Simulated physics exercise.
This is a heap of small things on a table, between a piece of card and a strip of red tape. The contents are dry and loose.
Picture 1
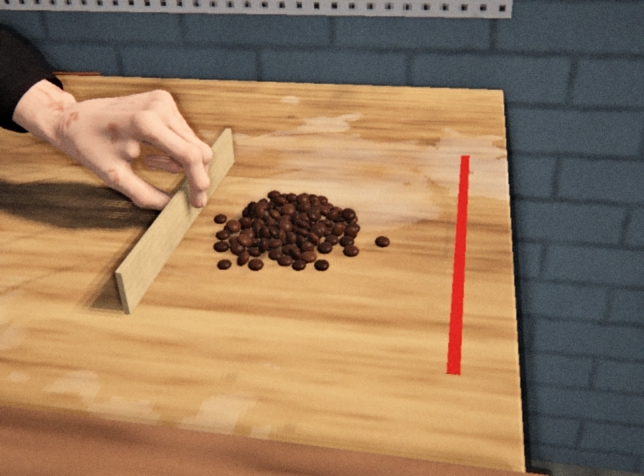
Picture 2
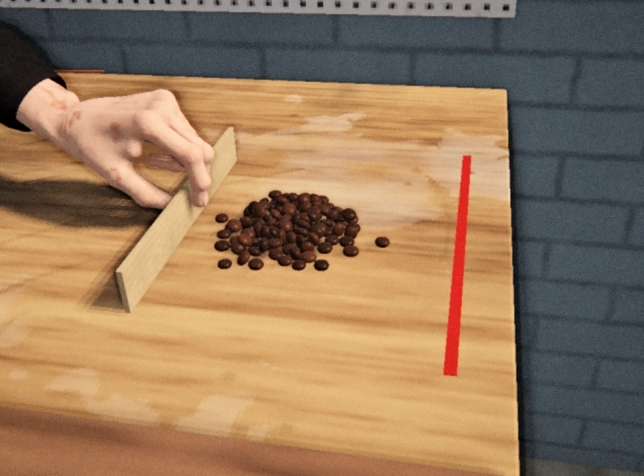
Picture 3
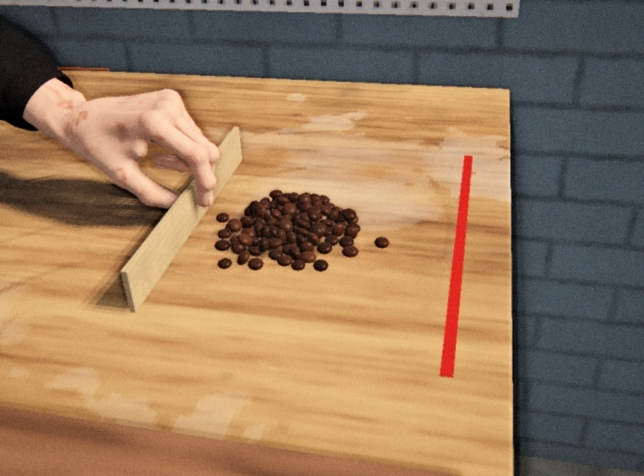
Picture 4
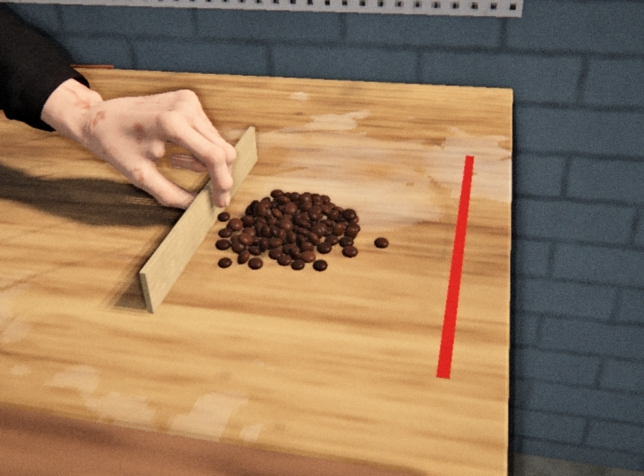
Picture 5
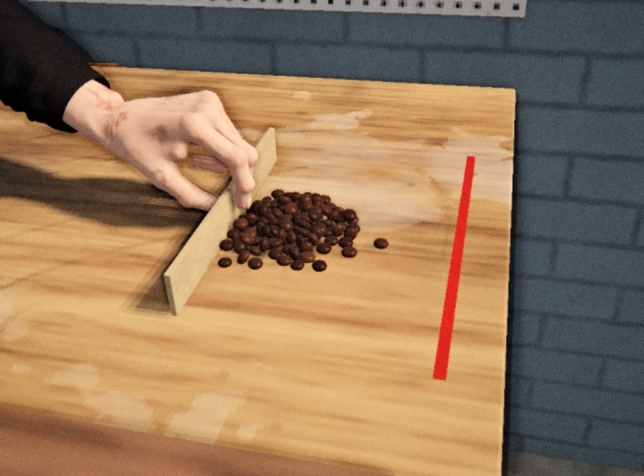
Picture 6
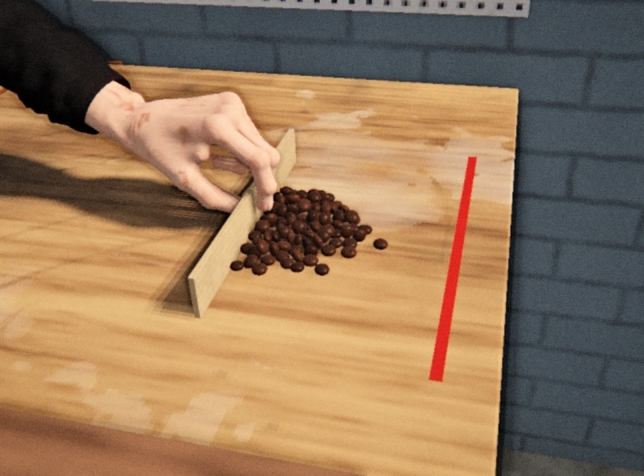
A hand slides a piece of card right across a table into small dark drops.
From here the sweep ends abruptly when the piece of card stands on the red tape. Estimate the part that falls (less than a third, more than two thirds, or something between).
The part that falls is between a third and two thirds.
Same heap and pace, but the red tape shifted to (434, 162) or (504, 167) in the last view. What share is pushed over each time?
Near 10 % and 100 %.
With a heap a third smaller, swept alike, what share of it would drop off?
Roughly 40 in a hundred.
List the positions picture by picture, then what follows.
Piece of card at (133, 278), at rest; red tape at (465, 163), about two fingers from the edge; edge at (513, 249); the heap at (294, 227), flat chocolate drops, in the first frame.
Piece of card at (133, 277), at rest, in the second frame.
Piece of card at (138, 277); the heap at (295, 227), in the third frame.
Piece of card at (156, 278), in the fourth frame.
Piece of card at (180, 280); the heap at (295, 226), a stray few pushed along, in the fifth frame.
Piece of card at (203, 283); red tape at (471, 165); edge at (509, 256); the heap at (295, 228), about two thirds pushed along, in the sixth frame.
Soon after the last picture, piece of card still moving, near (360, 201); heap all on the table, its front near (469, 256).
A little later, piece of card stopped at the red tape; heap about a third over the edge.
Later still, piece of card stopped at the red tape; heap about half over the edge.
At rest, piece of card stopped at the red tape; heap about half over the edge.
